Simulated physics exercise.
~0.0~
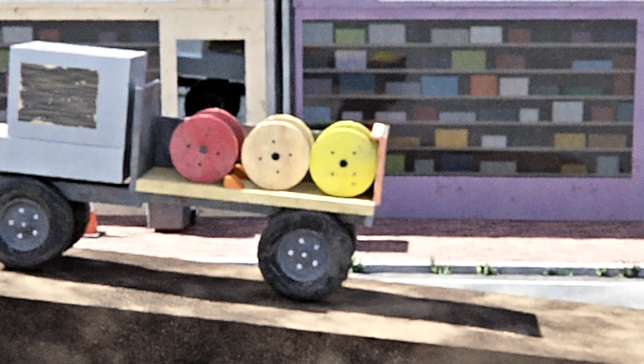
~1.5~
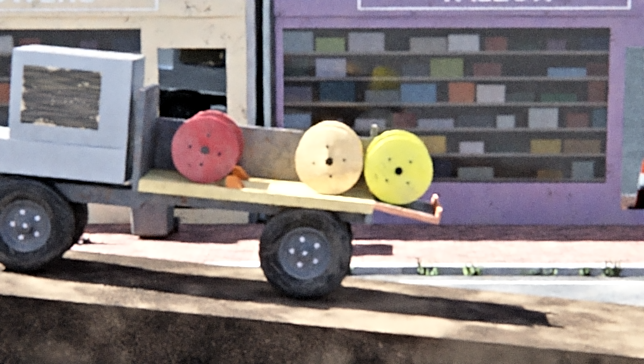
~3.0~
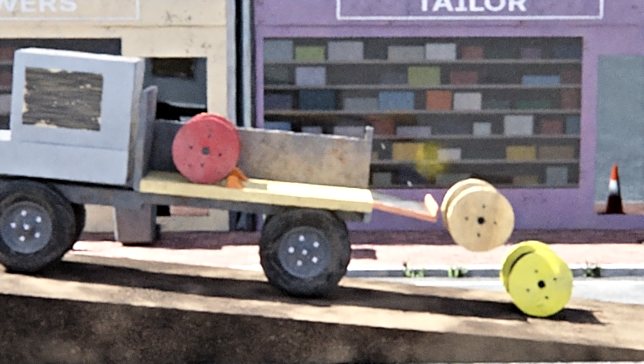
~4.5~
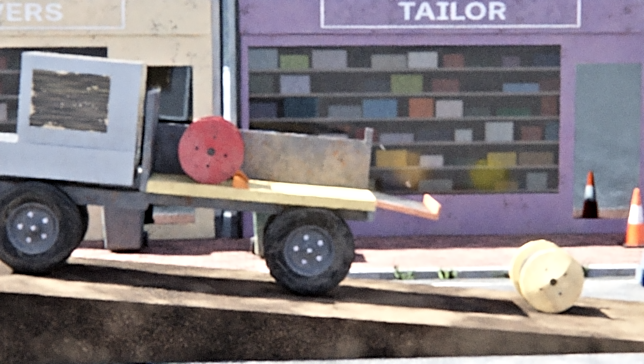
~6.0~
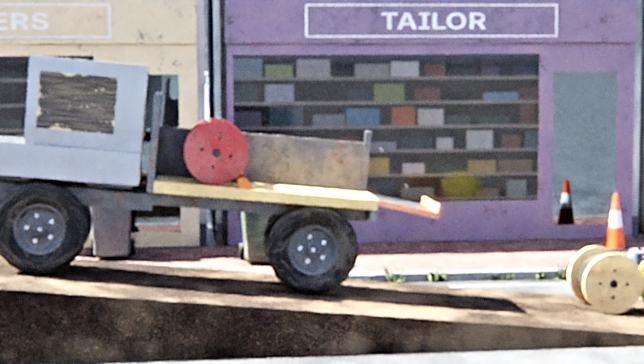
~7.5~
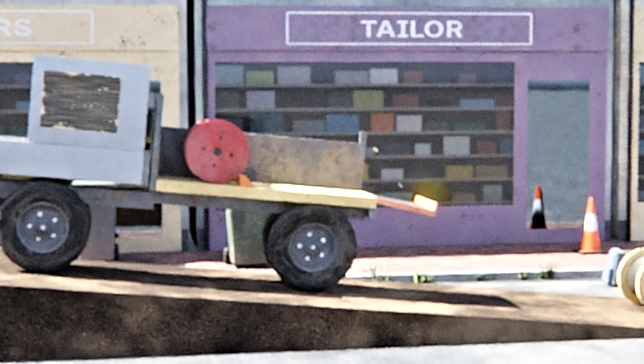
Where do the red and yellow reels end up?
The red reel is still on the truck bed, resting by the orange chock. The yellow one ends up off the truck, having rolled out over the lowered tailgate.
